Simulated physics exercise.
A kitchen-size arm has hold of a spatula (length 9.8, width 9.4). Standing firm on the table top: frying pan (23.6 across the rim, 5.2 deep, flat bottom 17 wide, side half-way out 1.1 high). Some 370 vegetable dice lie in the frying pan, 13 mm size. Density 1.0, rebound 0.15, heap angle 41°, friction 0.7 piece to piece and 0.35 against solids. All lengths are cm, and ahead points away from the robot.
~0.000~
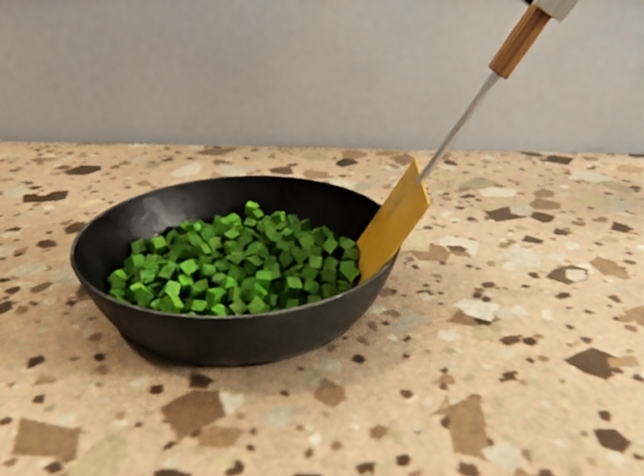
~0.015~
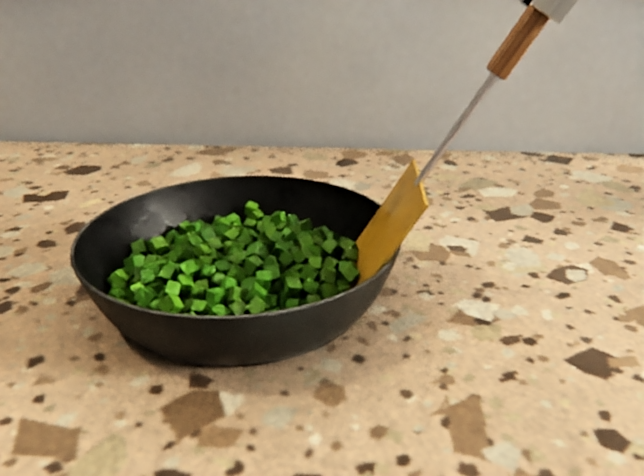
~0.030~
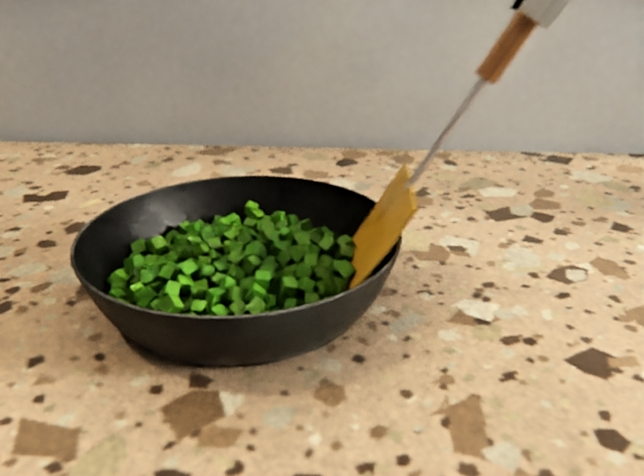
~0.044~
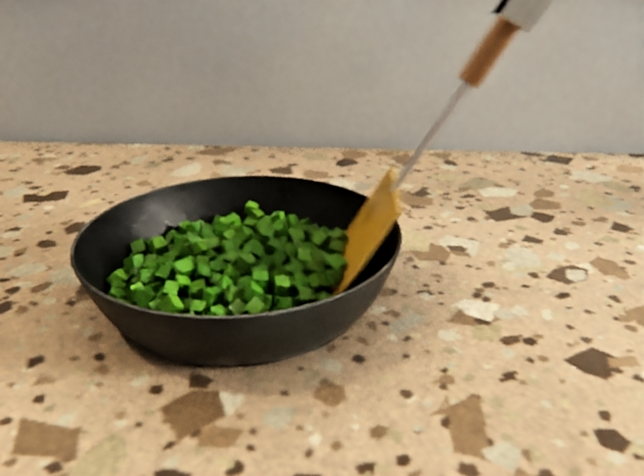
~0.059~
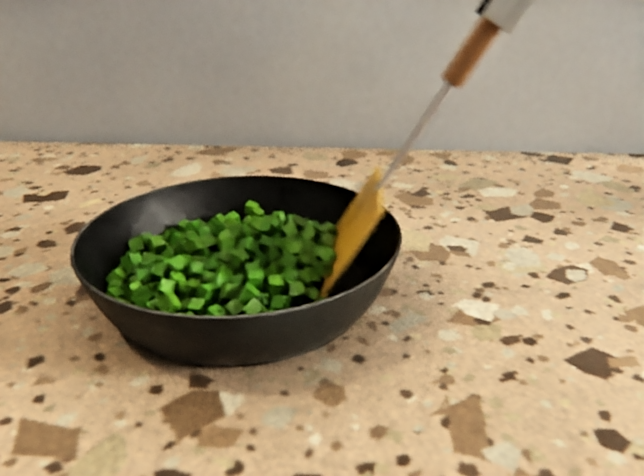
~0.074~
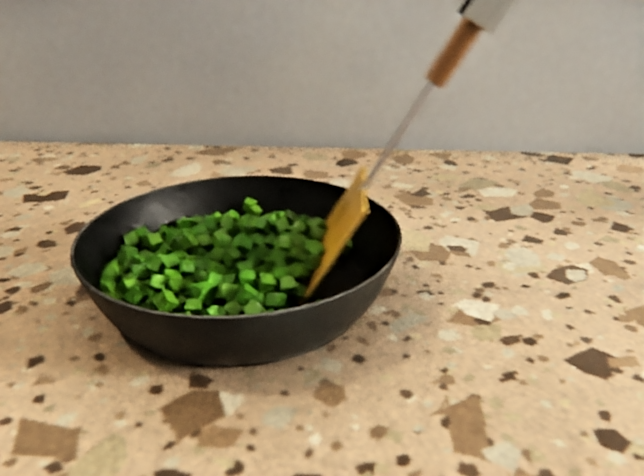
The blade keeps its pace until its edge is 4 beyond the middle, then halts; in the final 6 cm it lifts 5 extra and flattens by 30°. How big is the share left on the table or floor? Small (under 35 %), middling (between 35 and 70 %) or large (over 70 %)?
Answer: Small; under 35 % of the vegetable dice finish on the table or floor.
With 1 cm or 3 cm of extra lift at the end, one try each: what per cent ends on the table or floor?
Some 5 and 5 per cent.
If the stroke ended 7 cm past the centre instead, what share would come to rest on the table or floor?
It would be near 20 per cent.
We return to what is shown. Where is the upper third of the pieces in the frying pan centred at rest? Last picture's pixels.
Around (135, 243).
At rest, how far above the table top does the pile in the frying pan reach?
Some 7.0 cm.
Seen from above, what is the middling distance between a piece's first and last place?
About 4 cm.
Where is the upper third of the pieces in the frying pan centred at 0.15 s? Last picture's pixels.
At about (193, 234).
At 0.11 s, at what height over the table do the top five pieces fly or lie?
Some 5 cm.
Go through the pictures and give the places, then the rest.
In the first frame, spatula top edge at (422, 179), sloping 60°; upper third of the load around (250, 259), from x 115 to 350, top at y 210; 370 in the frying pan.
In the second frame, spatula top edge at (420, 180), sloping 60°; upper third of the load around (250, 259), from x 115 to 350, top at y 210.
In the third frame, spatula top edge at (411, 184), sloping 60°; upper third of the load around (250, 259), from x 115 to 345, top at y 210.
In the fourth frame, spatula top edge at (396, 187), sloping 60°; upper third of the load around (252, 258), from x 115 to 345, top at y 210.
In the fifth frame, spatula top edge at (380, 187), sloping 60°; upper third of the load around (251, 255), from x 115 to 345, top at y 210.
In the sixth frame, spatula top edge at (365, 186), sloping 60°; upper third of the load around (243, 250), from x 110 to 345, top at y 205; 370 in the frying pan.
By 0.11 s, sloping 57°, highest piece 6 above the table; 370 in the frying pan.
By 0.15 s, sloping 44°, highest piece 7 above the table; 370 in the frying pan.
By 0.36 s, sloping 30°, highest piece 7 above the table; 337 in the frying pan, 27 on the table or floor, 6 on the blade or in flight.
By 1.41 s, sloping 30°, highest piece 6 above the table; 334 in the frying pan, 36 on the table or floor.
Final count, 334 in the frying pan, 36 on the table or floor. That is 10 % on the table or floor.
